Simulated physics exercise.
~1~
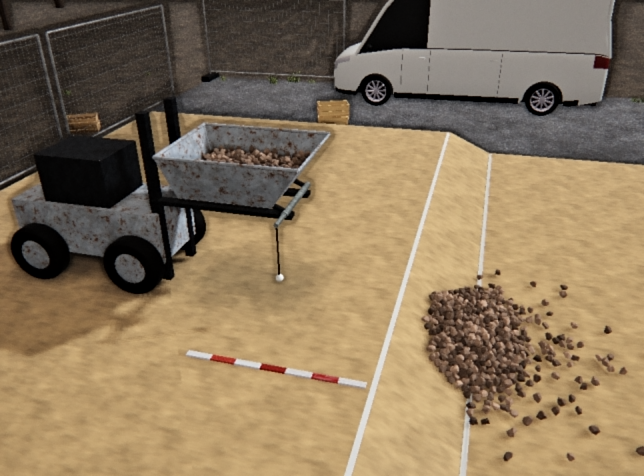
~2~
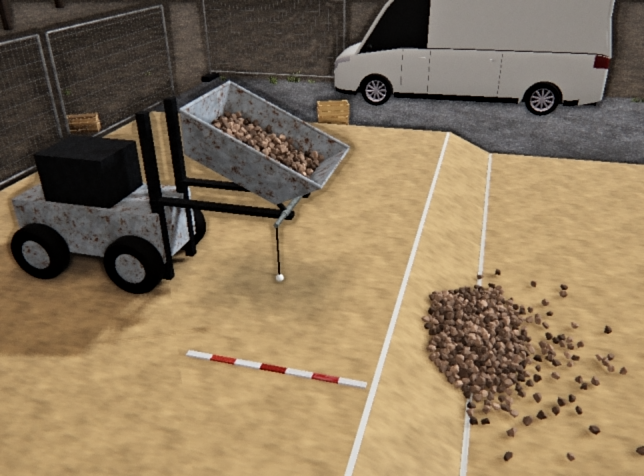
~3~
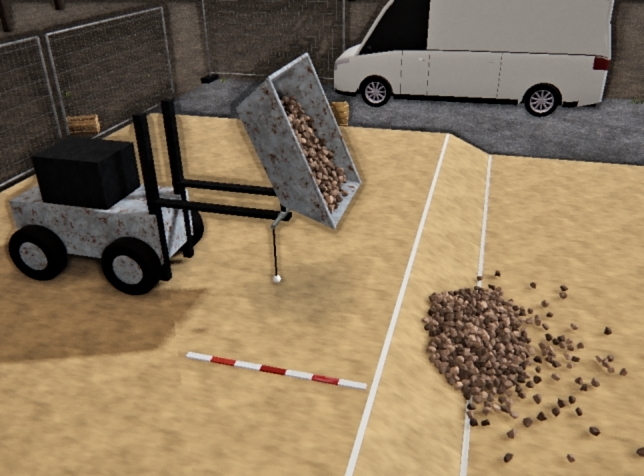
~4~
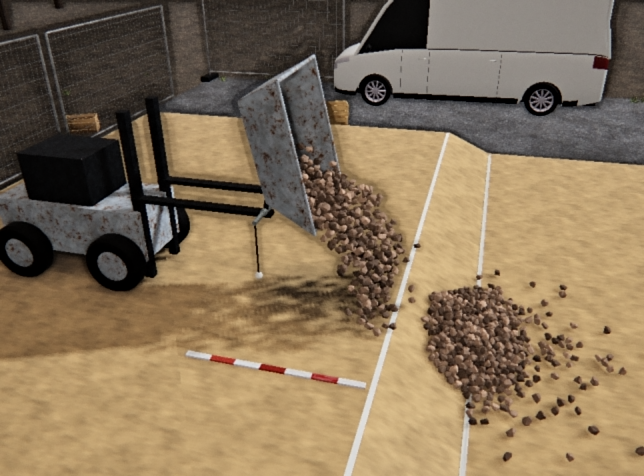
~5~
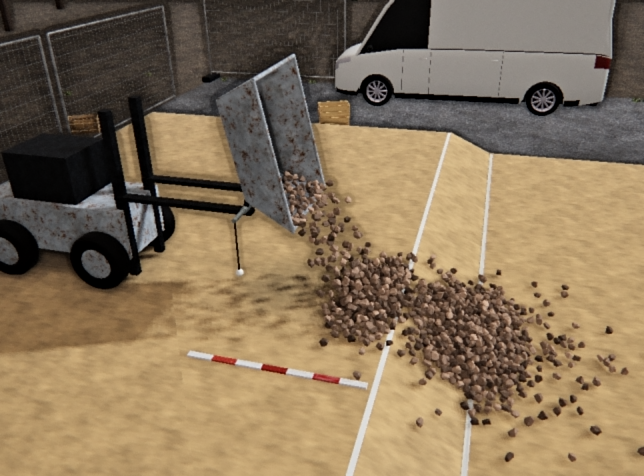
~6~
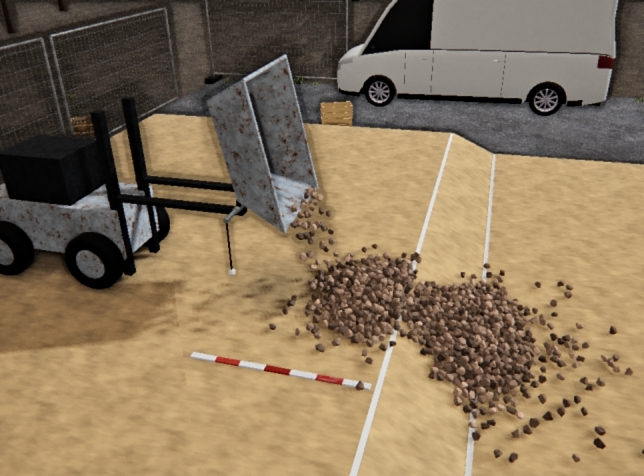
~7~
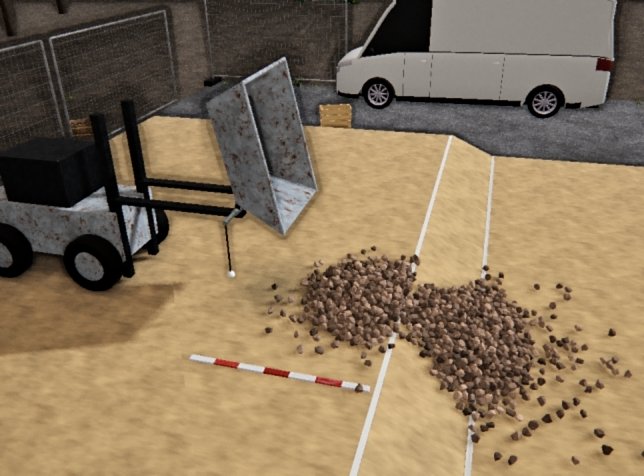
The clip opens on a sandy yard where a small wheeled machine holds a speckled grey skip of brown stones, with an earlier heap lying to the right across two white lines and a white van parked behind. The skip tips steeply to the right, and at first the stones stay inside. Then they pour out over its lower edge as the machine backs away to the left. They pile up beside the older heap and merge with it, only a few scattering further. The last stones drop, leaving the skip empty and still tilted above the joined heaps.
